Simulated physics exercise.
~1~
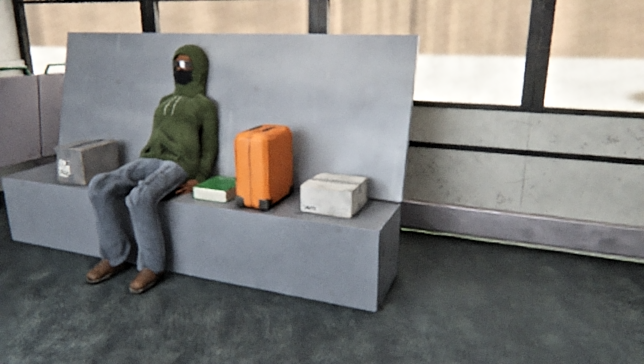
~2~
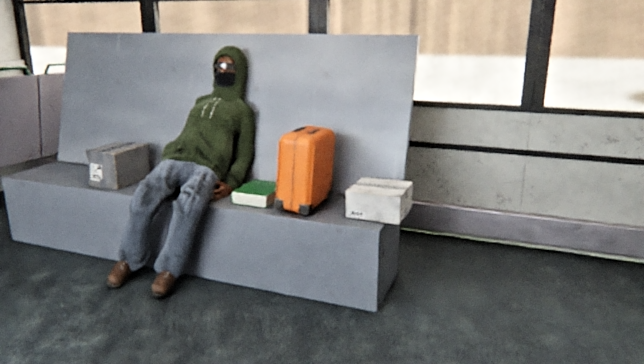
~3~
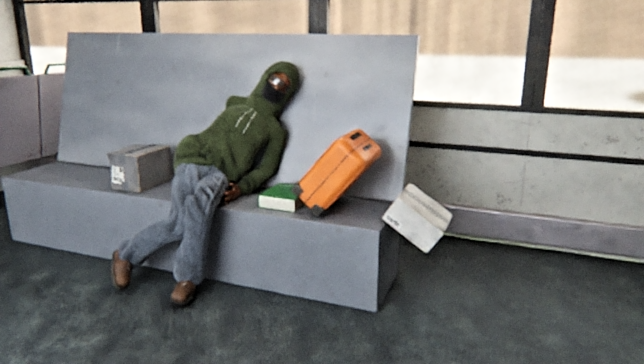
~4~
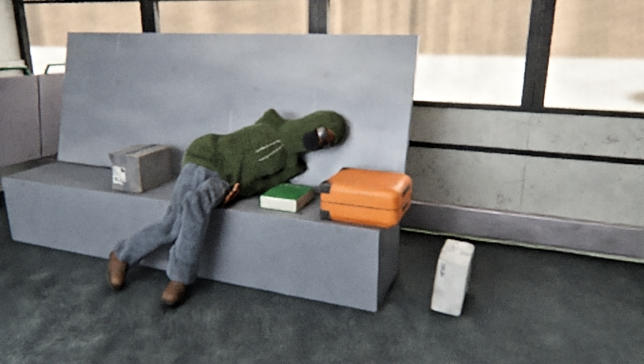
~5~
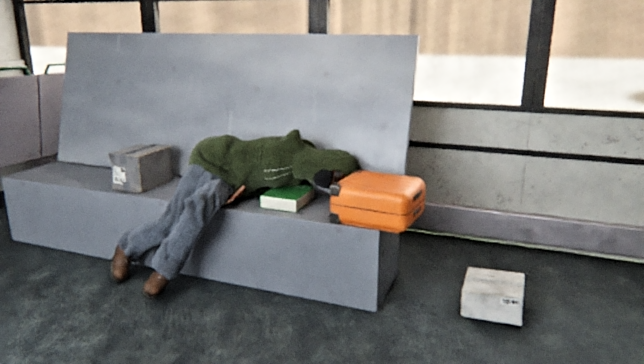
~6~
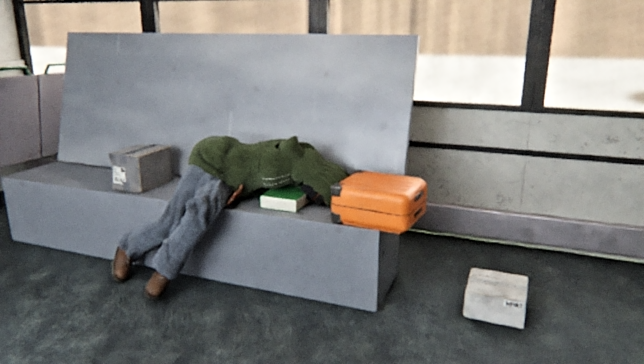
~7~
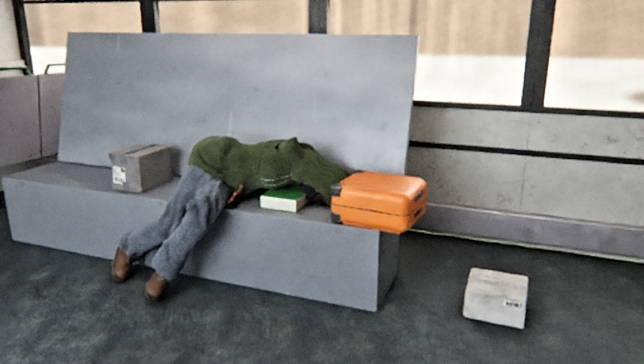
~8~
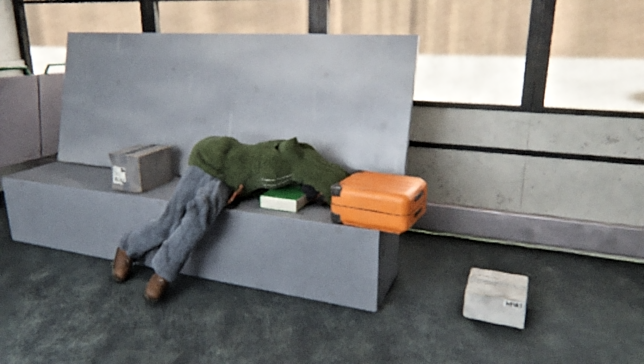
A person in a green hood and jeans sits slumped on a long grey bench inside a tram, seen from the front by a still camera. A grey box lies to the left, with a green book-like item, an upright orange case and a white carton to the right. Everything slides right, and the person leans that way as the case tilts and the carton tumbles off the bench end. The case falls onto its side while the carton rolls over on the floor. The person folds down sideways, head beside the case, and all lies still, only the carton off the seat.
